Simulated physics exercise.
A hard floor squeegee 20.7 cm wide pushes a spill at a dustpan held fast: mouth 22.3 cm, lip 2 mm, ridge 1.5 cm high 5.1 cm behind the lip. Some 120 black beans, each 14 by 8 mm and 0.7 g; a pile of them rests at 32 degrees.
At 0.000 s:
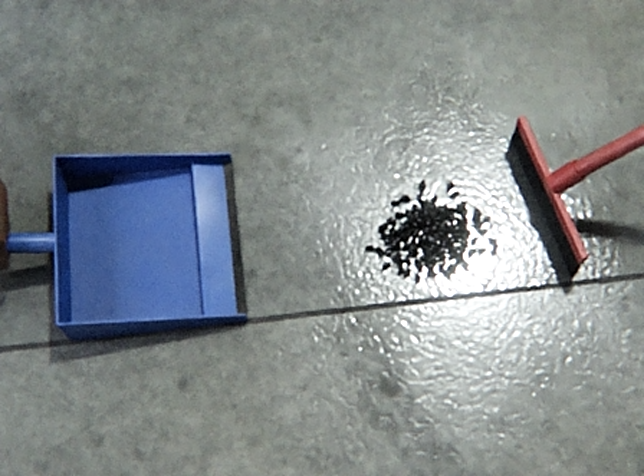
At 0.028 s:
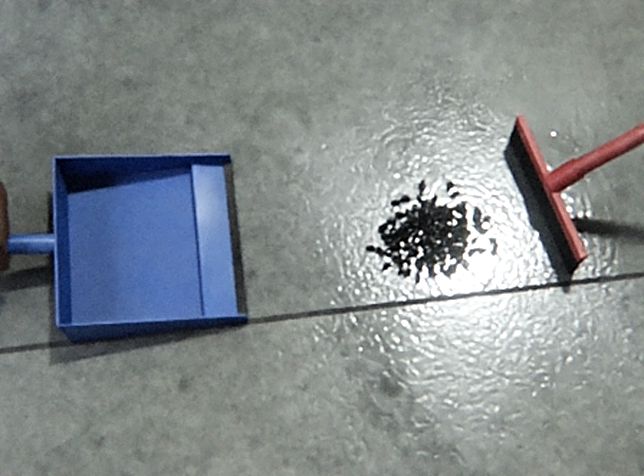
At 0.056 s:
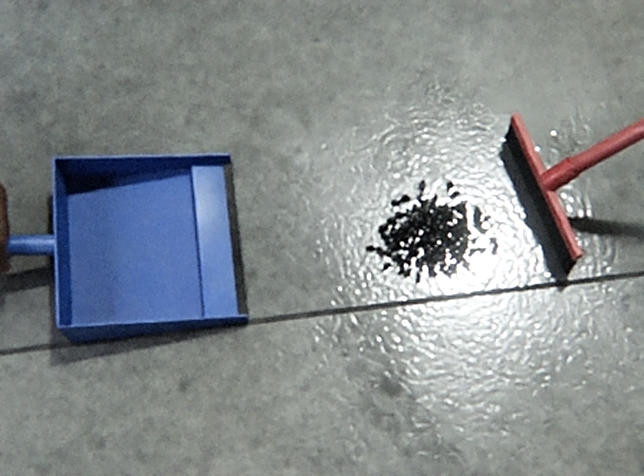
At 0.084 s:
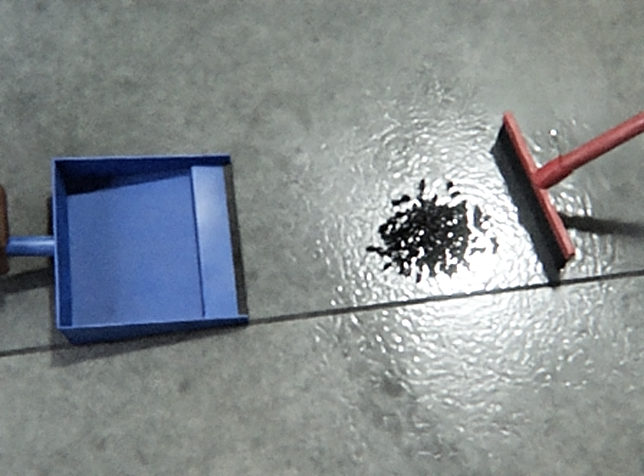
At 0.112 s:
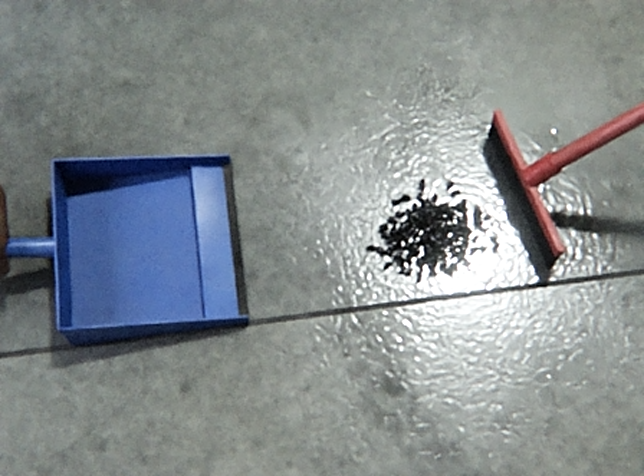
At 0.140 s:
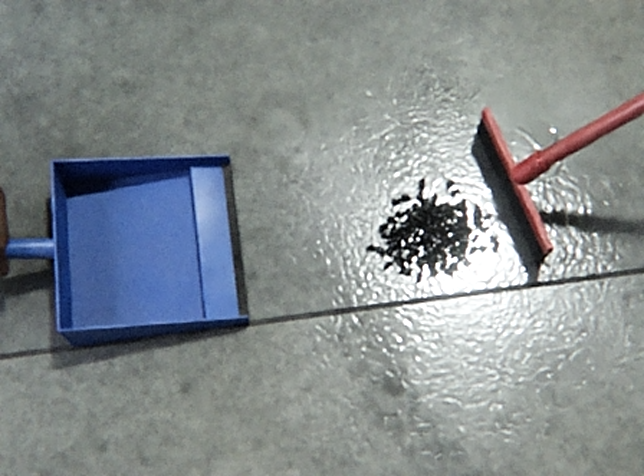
In this clip, a red squeegee on a long handle slides a short way left across a grey floor toward a small pile of black beans, which stays still, as does the blue dustpan at left.
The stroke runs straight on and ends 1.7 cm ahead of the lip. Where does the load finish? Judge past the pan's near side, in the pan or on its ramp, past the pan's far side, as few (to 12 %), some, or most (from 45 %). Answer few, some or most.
Past the pan's near side: Few; in the pan or on its ramp: Few; past the pan's far side: Few.
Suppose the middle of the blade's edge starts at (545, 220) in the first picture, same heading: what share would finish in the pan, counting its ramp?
About 5 per cent.
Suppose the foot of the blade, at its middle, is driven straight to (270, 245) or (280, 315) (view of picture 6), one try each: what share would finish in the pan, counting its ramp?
Some 15 and 20 per cent.
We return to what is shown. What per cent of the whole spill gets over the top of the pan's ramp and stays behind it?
Roughly 0 per cent.
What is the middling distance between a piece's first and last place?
About 16 cm.
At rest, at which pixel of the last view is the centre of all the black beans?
Around (291, 256).
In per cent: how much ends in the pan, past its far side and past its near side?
Near side 5, pan 0, far side 5.
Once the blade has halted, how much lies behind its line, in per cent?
Some 50 per cent.
After 0.47 s, middle of the blade 20 cm from the lip; 0 % over the lip, far side 0 %, near side 0 %.
After 0.68 s, middle of the blade 10 cm from the lip; 0 % over the lip, far side 0 %, near side 5 %.
After 1.01 s, middle of the blade 4 cm from the lip; 0 % over the lip, far side 0 %, near side 5 %.
In the end, at 1.7 s, near side 5 %, pan 0 %, far side 5 %, in front of the lip or behind the blade 90 %.
